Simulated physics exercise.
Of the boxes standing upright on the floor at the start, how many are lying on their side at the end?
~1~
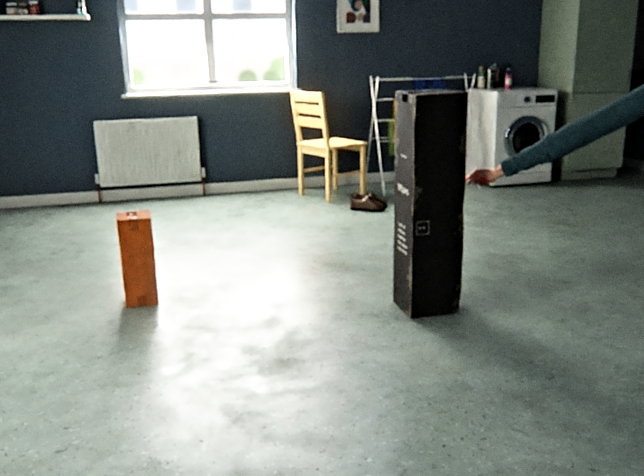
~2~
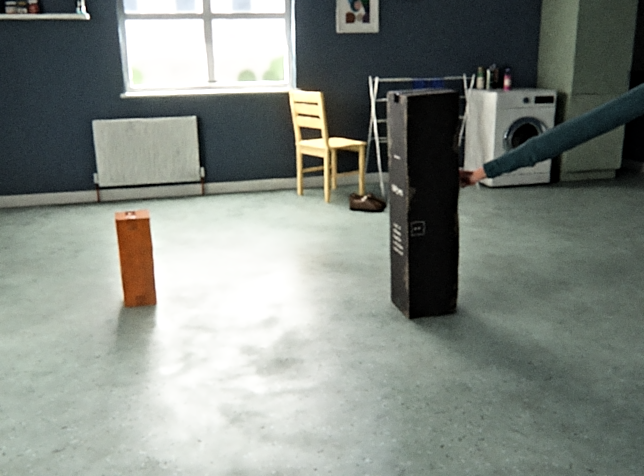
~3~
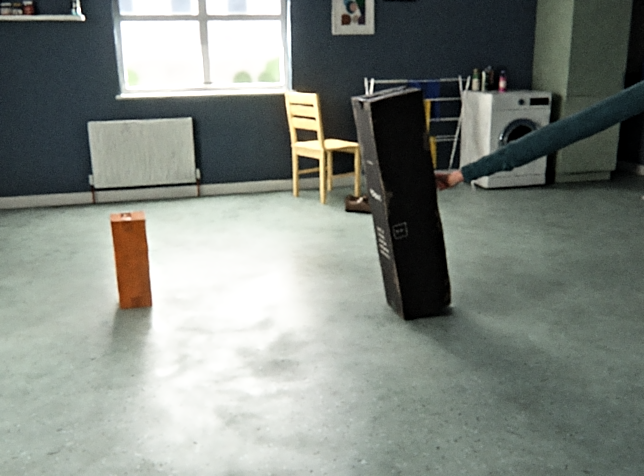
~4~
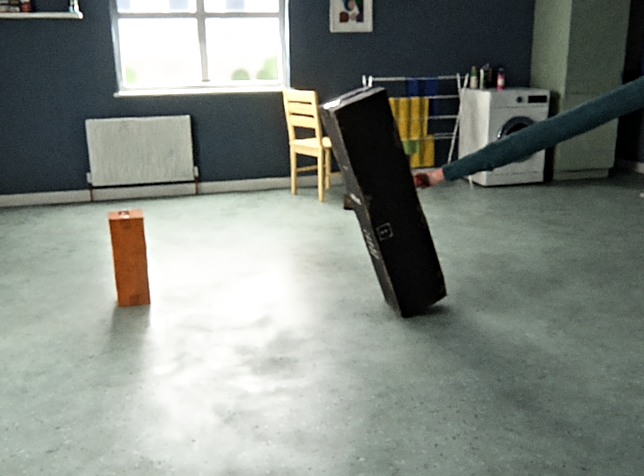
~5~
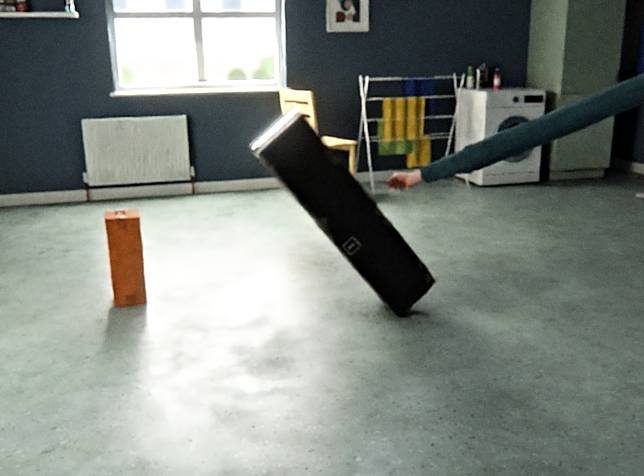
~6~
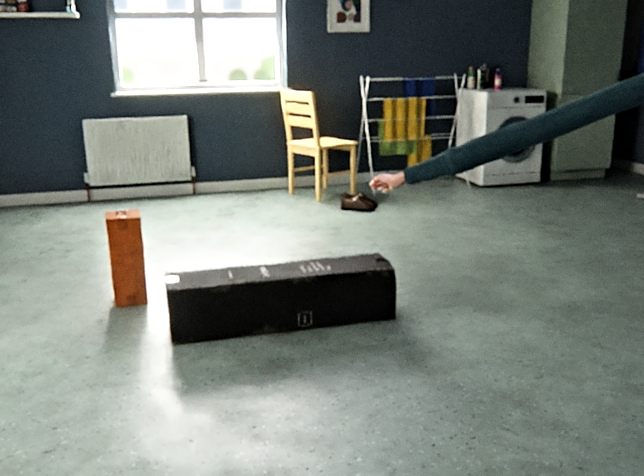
One of the two boxes ends up on its side, the black one.
The clip shows a hand reaching in from the right and pushing a tall black box, which leans to the left and topples onto its side on the floor, while a smaller orange box to the left stays standing.
